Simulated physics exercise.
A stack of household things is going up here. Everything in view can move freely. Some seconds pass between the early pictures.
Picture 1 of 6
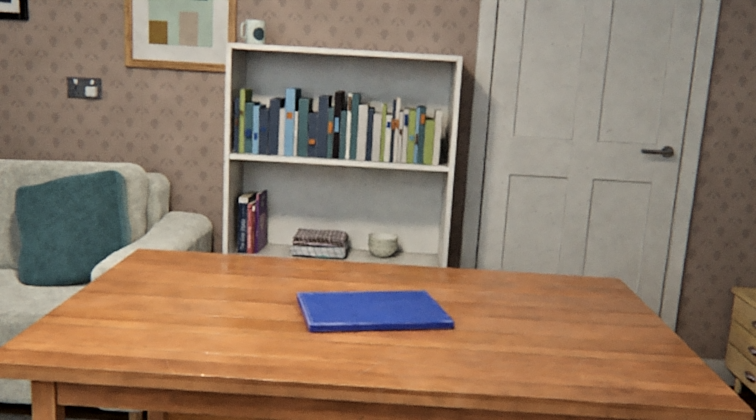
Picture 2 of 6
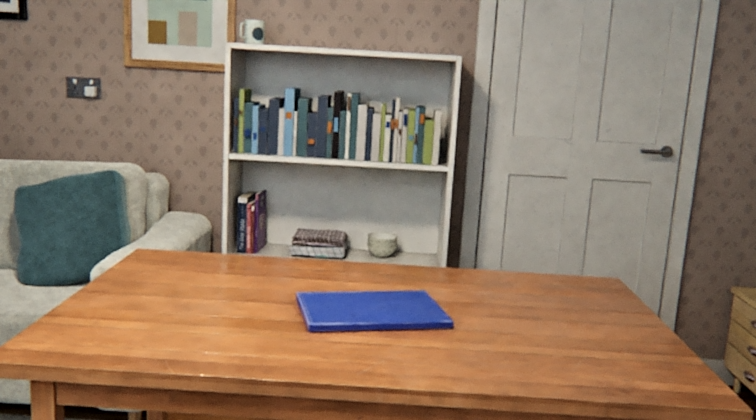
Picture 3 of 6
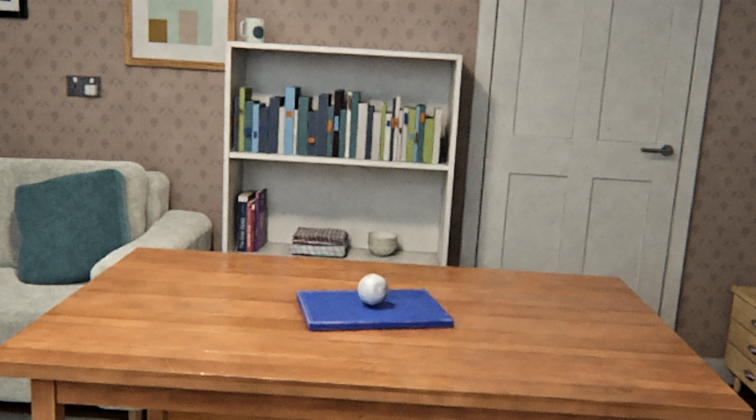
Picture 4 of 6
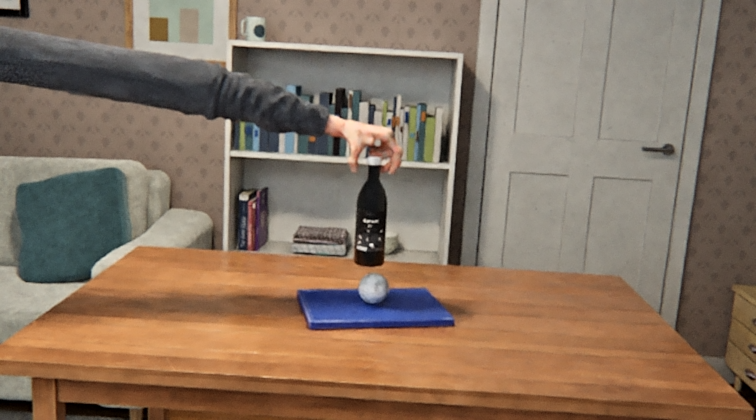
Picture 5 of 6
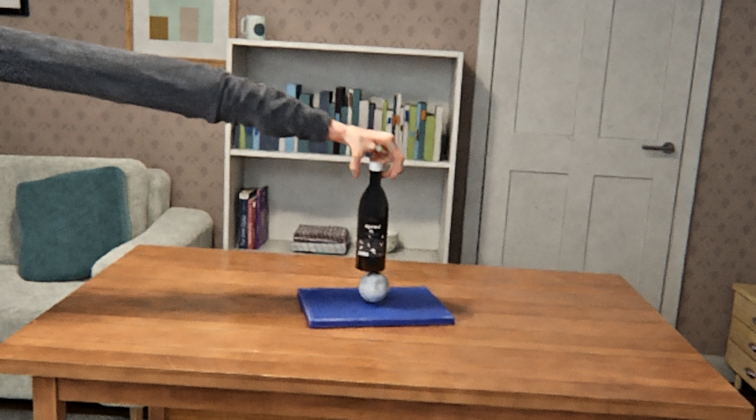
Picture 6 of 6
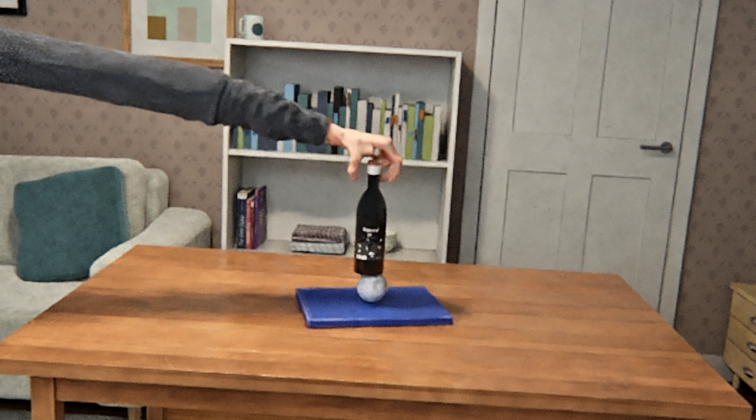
An arm in a dark grey sleeve reaches in from the left over a wooden table, seen from the front and slightly above in a living room. A blue tray lies on the table, before a white bookshelf, a pale sofa with a teal cushion and a grey door. A whitish ball appears on the tray, then the hand lowers a black bottle upright onto it, still gripping the top, while the view stays still.
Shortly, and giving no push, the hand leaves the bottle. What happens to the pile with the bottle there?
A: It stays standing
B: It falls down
Answer: B.
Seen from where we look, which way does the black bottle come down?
That would be the viewer's left.
Then, 0.50 s on from there, black bottle now fallen.
Then, 0.70 s on from there, things are still on the move.
Then, 1.80 s on from there, as before.
In the end, fallen, black bottle; the other 2 unmoved. The pile comes apart.
